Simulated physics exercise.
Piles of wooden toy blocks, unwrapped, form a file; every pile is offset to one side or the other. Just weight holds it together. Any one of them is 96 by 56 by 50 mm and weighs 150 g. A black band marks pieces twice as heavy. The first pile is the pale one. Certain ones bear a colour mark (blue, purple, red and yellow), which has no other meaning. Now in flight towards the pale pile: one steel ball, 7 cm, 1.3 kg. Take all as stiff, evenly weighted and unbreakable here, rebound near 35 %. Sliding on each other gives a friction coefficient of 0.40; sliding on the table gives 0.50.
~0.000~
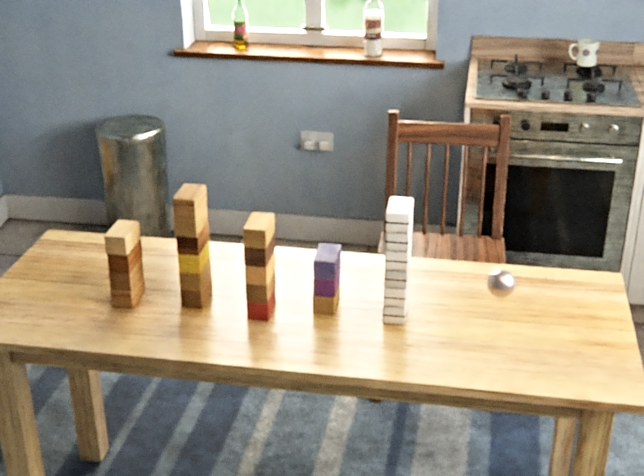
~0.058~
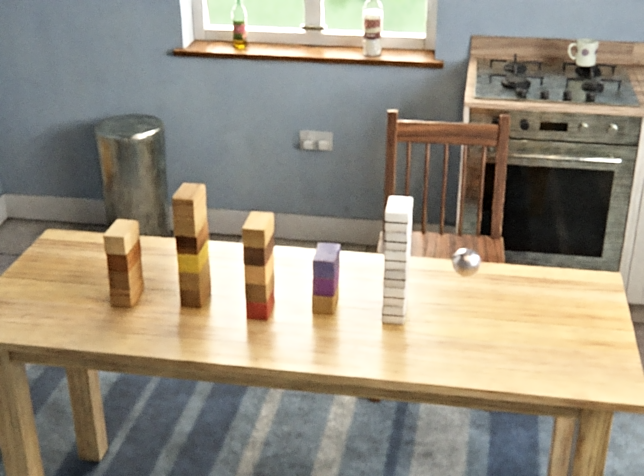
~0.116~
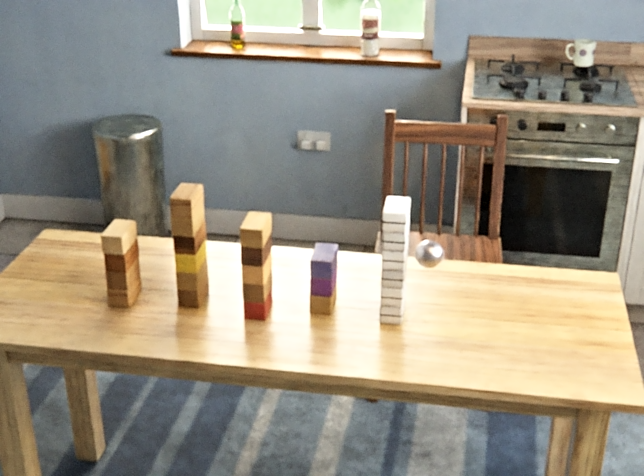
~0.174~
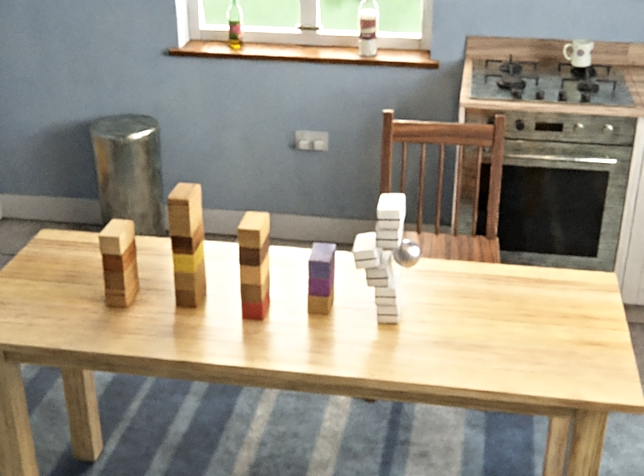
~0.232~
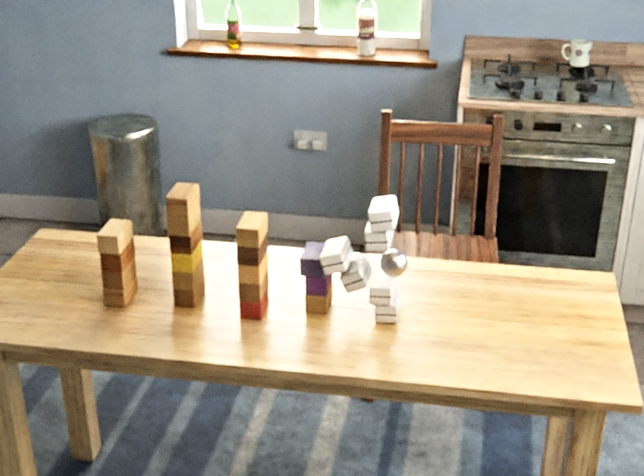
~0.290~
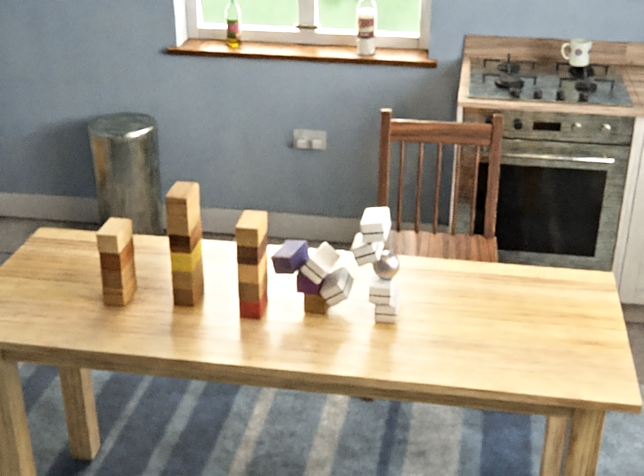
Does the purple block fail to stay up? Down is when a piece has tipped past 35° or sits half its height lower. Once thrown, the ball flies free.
Yes, it comes down.
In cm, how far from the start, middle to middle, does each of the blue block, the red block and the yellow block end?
Shift in cm - blue: 30; red: 0; yellow: 0.
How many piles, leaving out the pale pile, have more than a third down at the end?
The total is 1.
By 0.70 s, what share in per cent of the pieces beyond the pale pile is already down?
By then 10 %.
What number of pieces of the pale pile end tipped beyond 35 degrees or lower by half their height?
5 of the pale pieces.
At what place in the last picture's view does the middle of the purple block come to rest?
End point, last view: About (278, 287).
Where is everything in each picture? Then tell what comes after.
In the first frame (pixels give the middle of a visible side; the camera pans a little), ball (501, 284) 19 cm from contact, 1.8 m/s; purple block (324, 288); blue block (327, 252); yellow block (189, 264); none of the others has stirred.
The second frame shows ball (466, 263) 10 cm from contact, 1.5 m/s; purple block (323, 288).
The third frame shows ball (429, 255) 20 mm from contact, 1.4 m/s; purple block (321, 288).
The fourth frame shows ball (407, 254) after contact, 0.5 m/s; purple block (318, 288); none of the others has stirred.
The fifth frame shows ball (394, 263) after contact, 0.9 m/s; purple block (316, 287); blue block (314, 250) 14 mm from its place; one has shifted.
The sixth frame shows ball (386, 265) after contact, 0.3 m/s; purple block (306, 285) 21 mm from its place; blue block (288, 249) 12° from how it stood; red block (249, 310); movement in 2 of them.
After 0.35 s, 4 of the pale pile down; none of the 18 other blocks down, 5 disturbed; purple block 28° from how it stood; blue block 33° from how it stood, 19 mm lower.
After 0.44 s, 4 of the pale pile down; 2 of the 18 other blocks down; purple block 63° from how it stood, 37 mm lower; blue block 61° from how it stood, 6 cm lower.
After 0.70 s, 5 of the pale pile down; 2 of the 18 other blocks down; purple block on its side; blue block on its side.
In the end (1.4 s), 5 of the pale pile down; 2 of the 18 other blocks down; purple block on its side; blue block on its side; red block unmoved. From the last view, middles, purple block near (278, 287), blue block near (249, 255).
